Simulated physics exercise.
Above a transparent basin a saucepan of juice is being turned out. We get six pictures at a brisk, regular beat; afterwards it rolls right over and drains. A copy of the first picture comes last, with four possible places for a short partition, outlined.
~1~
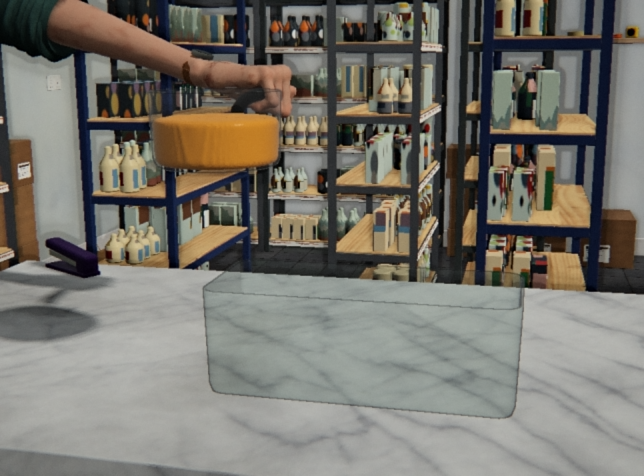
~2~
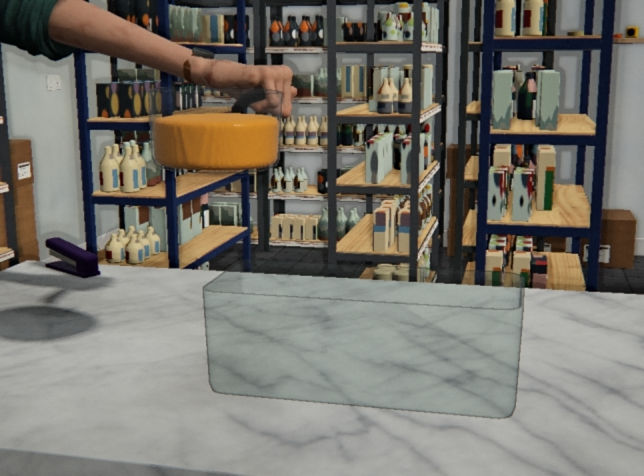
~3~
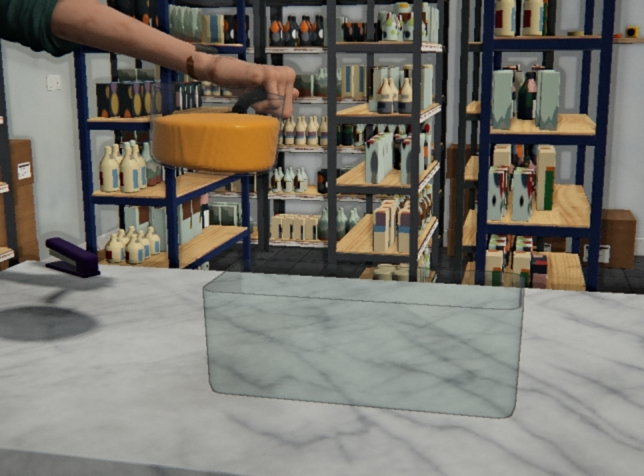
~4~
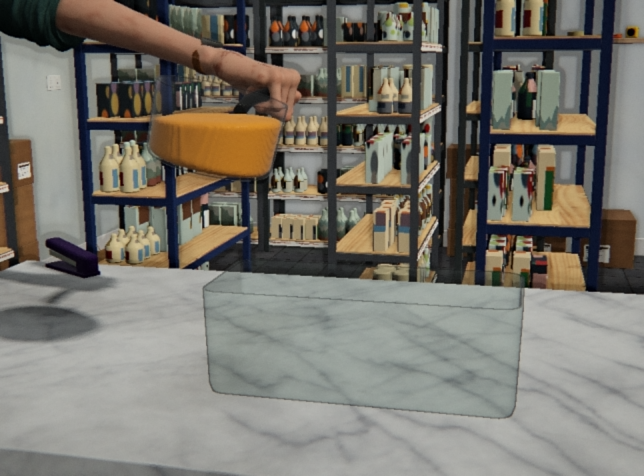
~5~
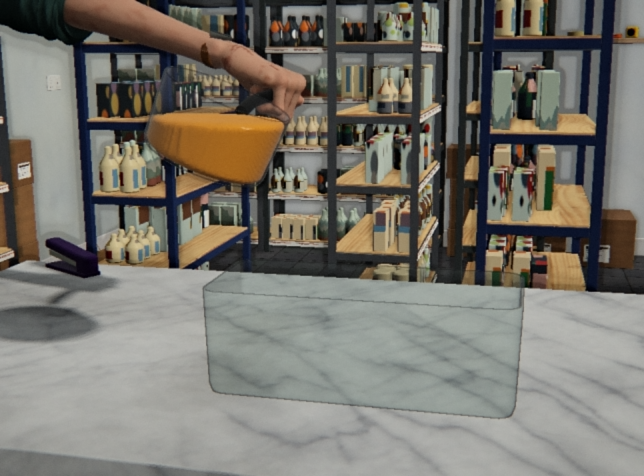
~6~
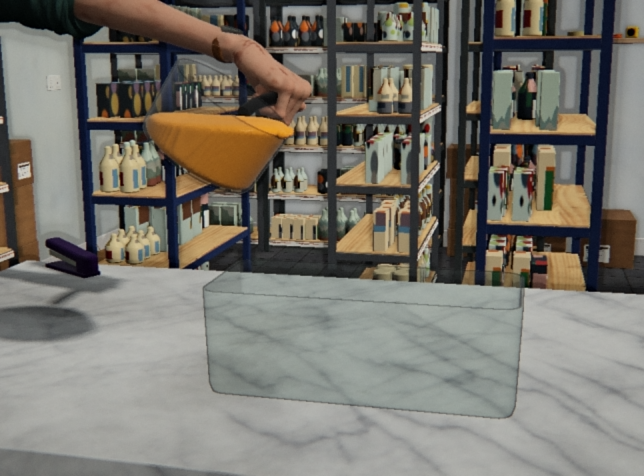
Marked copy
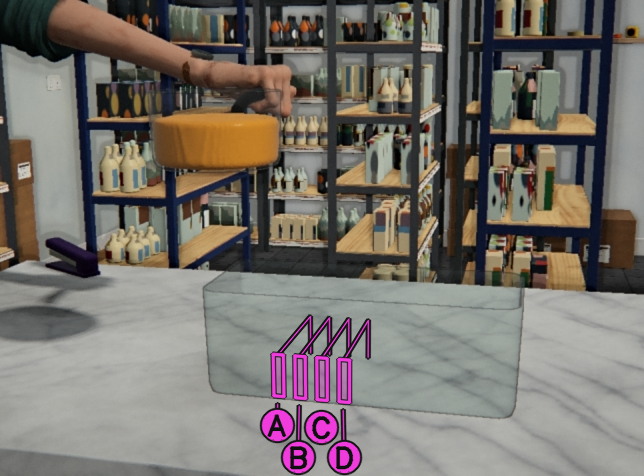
Saucepan of orange juice held by a hand above a clear basin, staying upright, then tilting gradually, juice reaching its lip.
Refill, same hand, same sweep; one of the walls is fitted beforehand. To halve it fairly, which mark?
C is best.
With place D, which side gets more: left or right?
The left side.
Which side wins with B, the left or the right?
The right side.
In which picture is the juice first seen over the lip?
In picture 6.
On the marked copy, A at (277, 403); B at (299, 405); C at (321, 407); D at (343, 409).
If A is chosen, about 6 % ends left of the wall and 93 % right of it.
If B is chosen, about 31 % ends left of the wall and 68 % right of it.
If C is chosen, about 53 % ends left of the wall and 46 % right of it.
If D is chosen, about 83 % ends left of the wall and 15 % right of it; 3 % is lost outside.
